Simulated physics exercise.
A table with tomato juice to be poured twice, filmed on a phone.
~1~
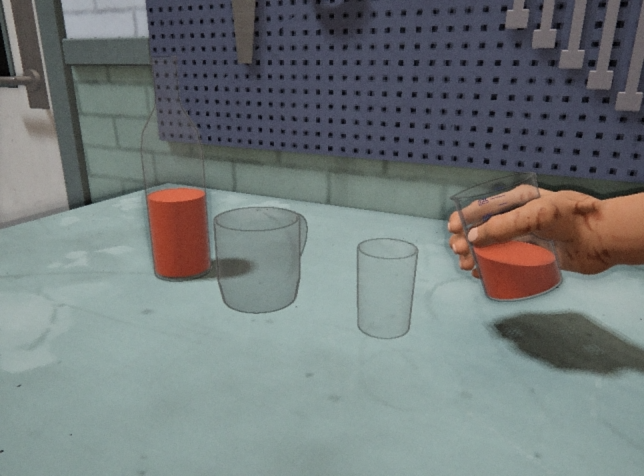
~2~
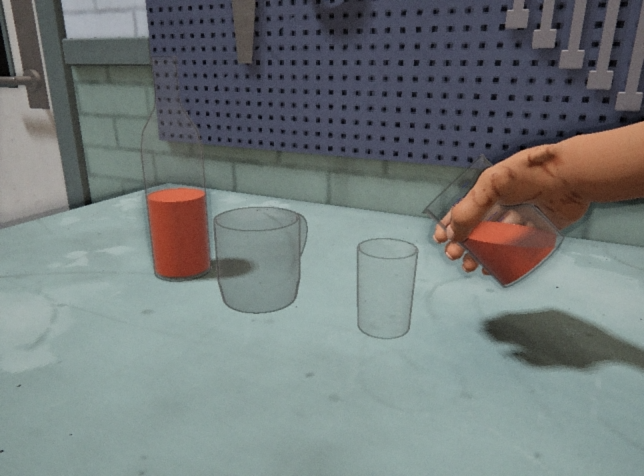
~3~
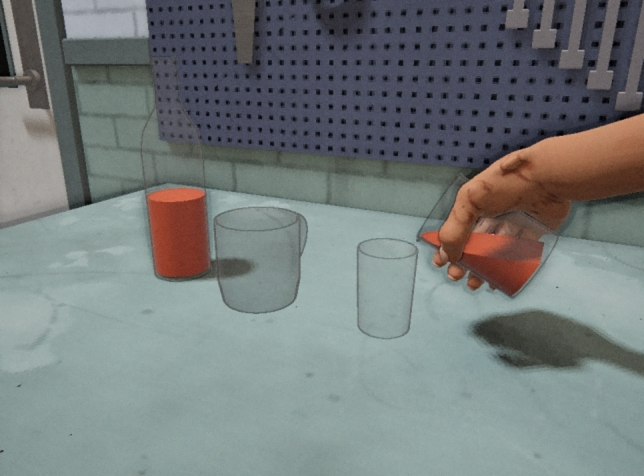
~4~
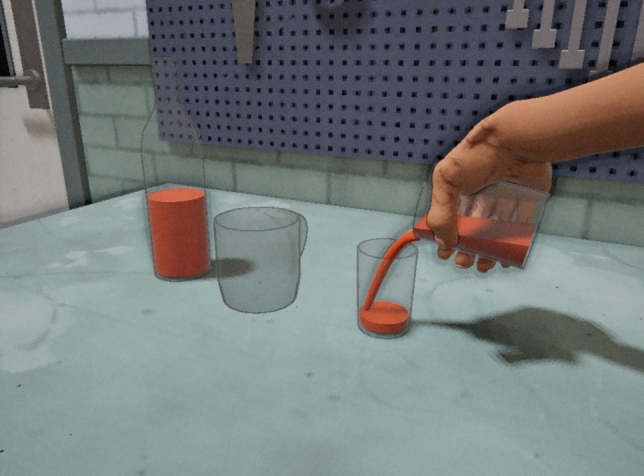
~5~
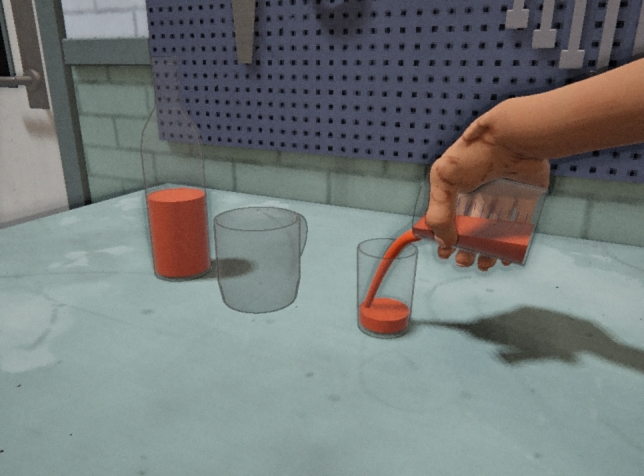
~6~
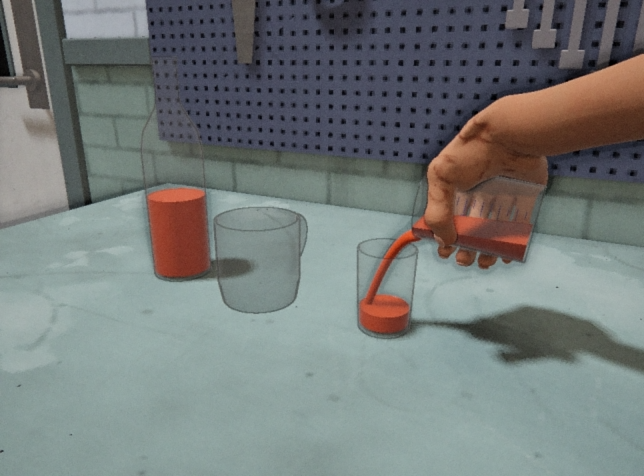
On a table, a hand lifts a beaker, tilts it left and pours red liquid into a small glass.
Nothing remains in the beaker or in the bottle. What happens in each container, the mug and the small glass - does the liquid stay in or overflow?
In the mug it stays in; in the small glass it stays in.
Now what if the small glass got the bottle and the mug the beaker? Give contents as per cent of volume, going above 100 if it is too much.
Roughly 210 per cent, then 20 per cent.
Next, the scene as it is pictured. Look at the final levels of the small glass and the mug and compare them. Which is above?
That's the left one.
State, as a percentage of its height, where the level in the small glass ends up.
I'd guess some 60 per cent.
Soon after, the small glass is about half full.
Later, the small glass is about two thirds full.
In the end, the mug is about two thirds full; the small glass is about two thirds full.
